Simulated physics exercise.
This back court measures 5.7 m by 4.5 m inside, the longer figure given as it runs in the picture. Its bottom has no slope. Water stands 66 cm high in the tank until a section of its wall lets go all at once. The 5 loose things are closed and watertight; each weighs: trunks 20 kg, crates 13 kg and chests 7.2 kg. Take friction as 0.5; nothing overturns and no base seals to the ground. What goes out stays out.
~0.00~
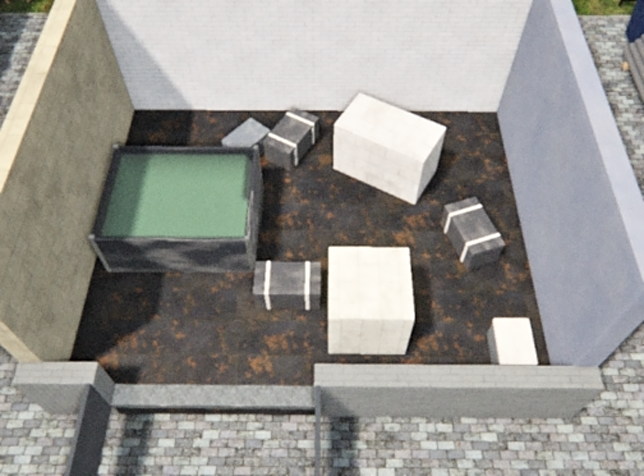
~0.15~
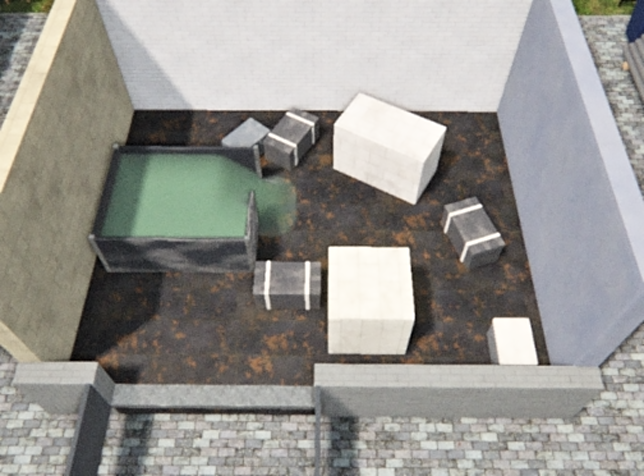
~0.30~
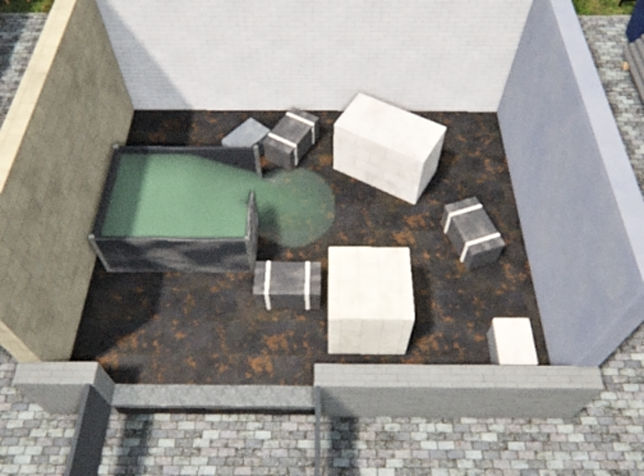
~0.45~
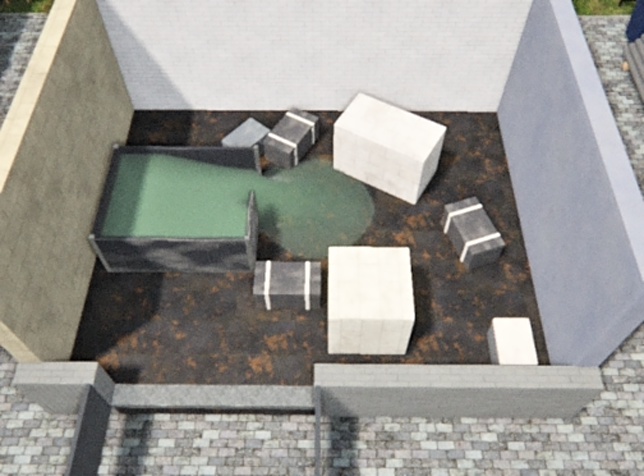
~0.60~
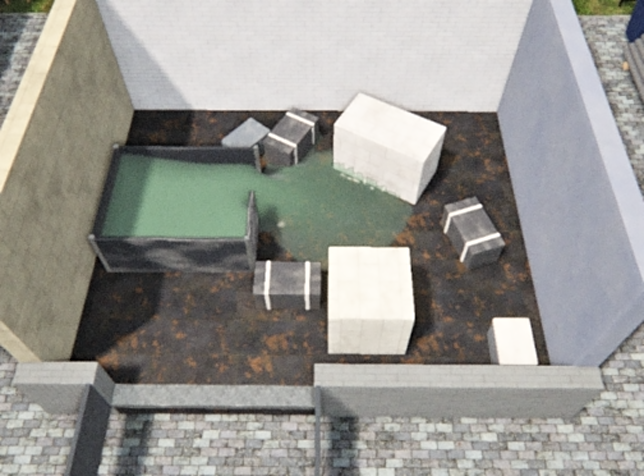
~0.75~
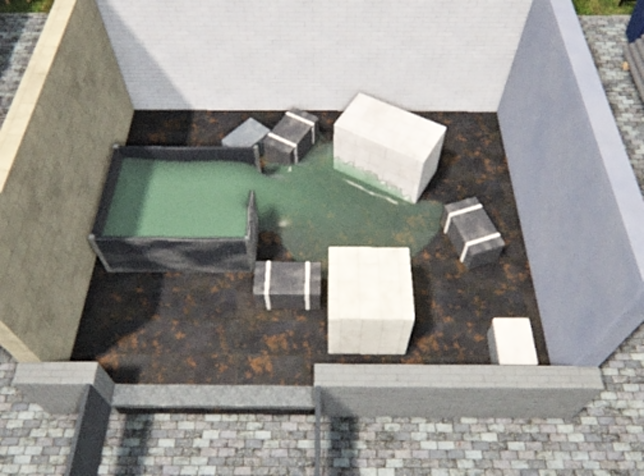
In a walled back court scattered with white blocks and dark strapped boxes, green water sits inside a dark-sided tank at the left. Water pours through an opening in the tank's right side and fans out across the dark floor, then washes against the large white block at the back and spreads rightward between the blocks.
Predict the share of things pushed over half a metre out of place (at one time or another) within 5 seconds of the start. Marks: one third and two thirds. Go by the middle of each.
Share: From one to two thirds.
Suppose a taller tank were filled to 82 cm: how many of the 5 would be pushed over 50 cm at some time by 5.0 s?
In that case 2 of them.
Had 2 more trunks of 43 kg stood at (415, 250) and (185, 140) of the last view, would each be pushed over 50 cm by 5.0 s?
In turn: Over, less.
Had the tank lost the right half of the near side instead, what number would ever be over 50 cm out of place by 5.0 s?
In that case 0 of them.
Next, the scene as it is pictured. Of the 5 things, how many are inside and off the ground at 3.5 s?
I count 2.
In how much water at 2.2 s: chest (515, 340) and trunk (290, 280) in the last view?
About 5 and 0 cm.
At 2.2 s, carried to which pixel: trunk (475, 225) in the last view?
Around (518, 232).
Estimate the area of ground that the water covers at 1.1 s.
Some 7.5 m2.
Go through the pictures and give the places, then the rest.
The first picture shows a trunk at (291, 129), on the bottom; a crate at (246, 136), on the bottom; 2.4 m2 under water; 0 of 5 have shifted.
The second picture shows a trunk at (291, 129) rests on the ground; a crate at (246, 136), on the bottom; water covers 2.9 m2; 0 of 5 have shifted.
The third picture shows a trunk at (291, 129) rests on the ground; a crate at (246, 136), on the bottom; water covers 3.5 m2; 0 of 5 have shifted.
The fourth picture shows a trunk at (291, 129) rests on the ground; a crate at (246, 136) rests on the ground; 4.4 m2 under water; 0 of 5 have shifted.
The fifth picture shows a trunk at (291, 129), on the bottom; a crate at (246, 136), on the bottom; 5.2 m2 under water; 0 of 5 have shifted.
The sixth picture shows a trunk at (291, 129), on the bottom; a crate at (246, 136) rests on the ground; water covers 5.9 m2; 0 of 5 have shifted.
After 1.1 s 0 of 5 are over 50 cm from their spots; 0 afloat.
After 2.2 s 1 of 5 are over 50 cm from their spots; 1 afloat.
After 3.5 s 2 of 5 are over 50 cm from their spots; 2 afloat.
After 5.0 s 2 of 5 are over 50 cm from their spots, and 2 have been at some point; 2 afloat.
